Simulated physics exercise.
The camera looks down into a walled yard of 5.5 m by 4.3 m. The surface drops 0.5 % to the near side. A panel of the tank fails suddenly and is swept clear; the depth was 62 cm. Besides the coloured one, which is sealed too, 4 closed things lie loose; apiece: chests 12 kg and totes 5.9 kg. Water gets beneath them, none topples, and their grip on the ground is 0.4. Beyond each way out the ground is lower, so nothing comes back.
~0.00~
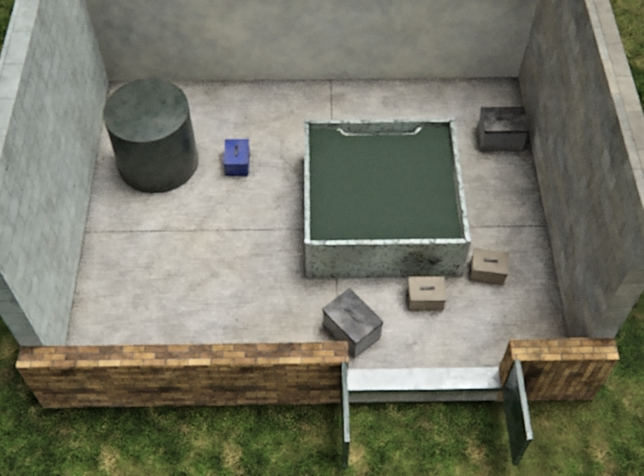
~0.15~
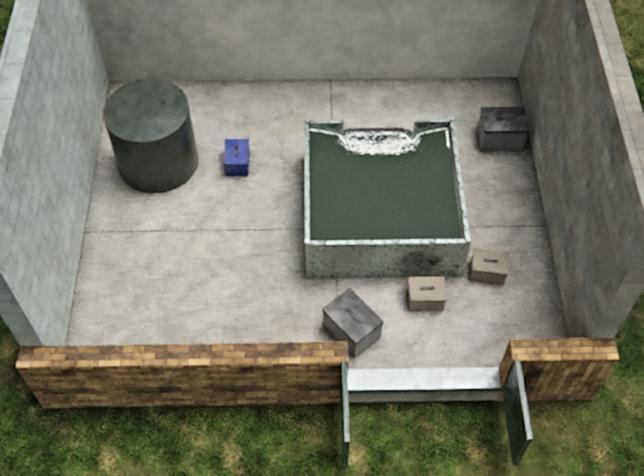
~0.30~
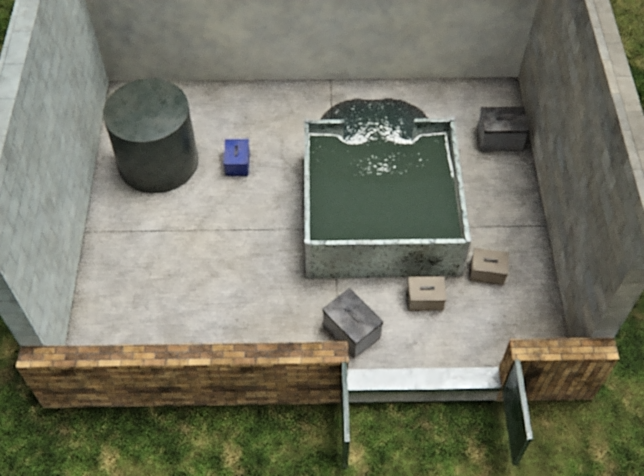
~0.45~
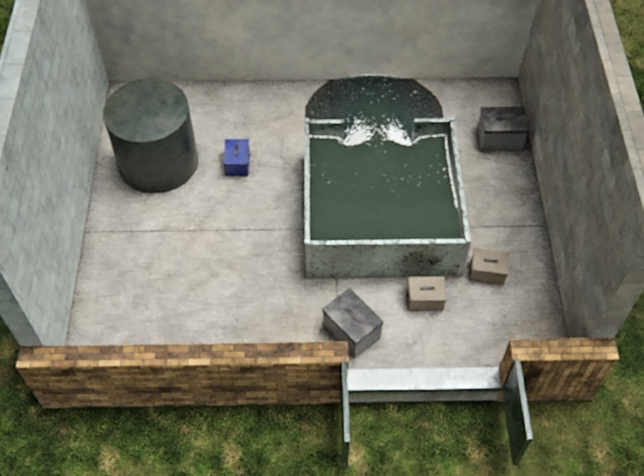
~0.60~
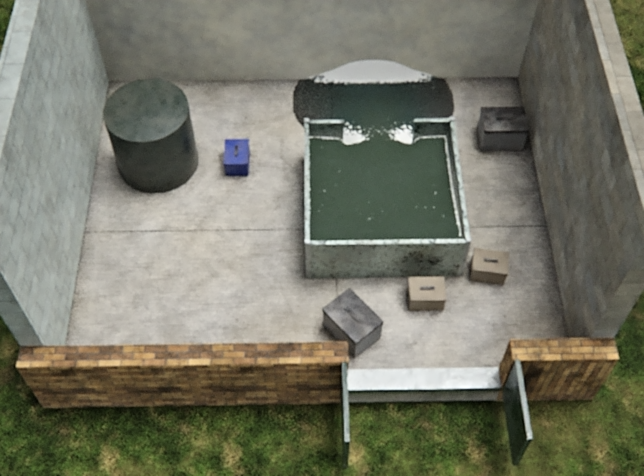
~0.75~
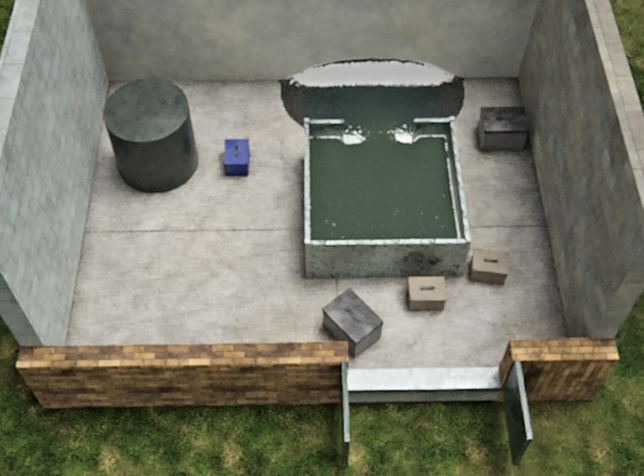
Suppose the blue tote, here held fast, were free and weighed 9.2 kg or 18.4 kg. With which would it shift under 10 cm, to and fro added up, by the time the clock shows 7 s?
For it, only the higher weight holds it.
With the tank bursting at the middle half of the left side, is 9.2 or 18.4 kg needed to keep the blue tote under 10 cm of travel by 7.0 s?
Then neither weight holds it.
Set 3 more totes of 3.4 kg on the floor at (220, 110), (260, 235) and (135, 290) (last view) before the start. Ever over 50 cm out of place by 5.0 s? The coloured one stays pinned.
In turn: Over, under, more.
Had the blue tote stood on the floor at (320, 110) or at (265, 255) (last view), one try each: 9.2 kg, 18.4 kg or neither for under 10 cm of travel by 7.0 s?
In turn: Neither holds; the smaller is enough.
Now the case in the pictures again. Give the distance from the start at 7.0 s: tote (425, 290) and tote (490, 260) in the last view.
In that order: 5 cm, gone out.
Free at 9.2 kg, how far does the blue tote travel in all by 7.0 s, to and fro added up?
Some 40 cm in all.
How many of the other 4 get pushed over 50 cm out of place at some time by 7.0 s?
That makes 2.
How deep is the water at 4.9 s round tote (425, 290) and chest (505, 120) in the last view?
About 1 and 9 cm.
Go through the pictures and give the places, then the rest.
The blue tote at (236, 151), on the bottom; 2.9 m2 under water; 0 of 5 have shifted, in the first frame.
The blue tote at (236, 151), on the bottom; water covers 3.4 m2; 0 of 5 have shifted, in the second frame.
The blue tote at (236, 151) rests on the ground; 4.1 m2 under water; 0 of 5 have shifted, in the third frame.
The blue tote at (236, 151) rests on the ground; 4.9 m2 under water; 0 of 5 have shifted, in the fourth frame.
The blue tote at (236, 151) rests on the ground; 5.2 m2 under water; 0 of 5 have shifted, in the fifth frame.
The blue tote at (236, 151), on the bottom; water covers 5.5 m2; 0 of 5 have shifted, in the sixth frame.
After 1.4 s the blue tote would be 0 cm from its start with 9.2 kg and 0 cm from its start with 18.4 kg; 0 cm of water round it then.
After 3.1 s the blue tote would be 0 cm from its start with 9.2 kg and 0 cm from its start with 18.4 kg; 4 cm of water round it then.
After 4.9 s the blue tote would be 0 cm from its start with 9.2 kg and 0 cm from its start with 18.4 kg; 5 cm of water round it then.
After 7.0 s the blue tote would be 43 cm from its start with 9.2 kg and 0 cm from its start with 18.4 kg; 5 cm of water round it then.
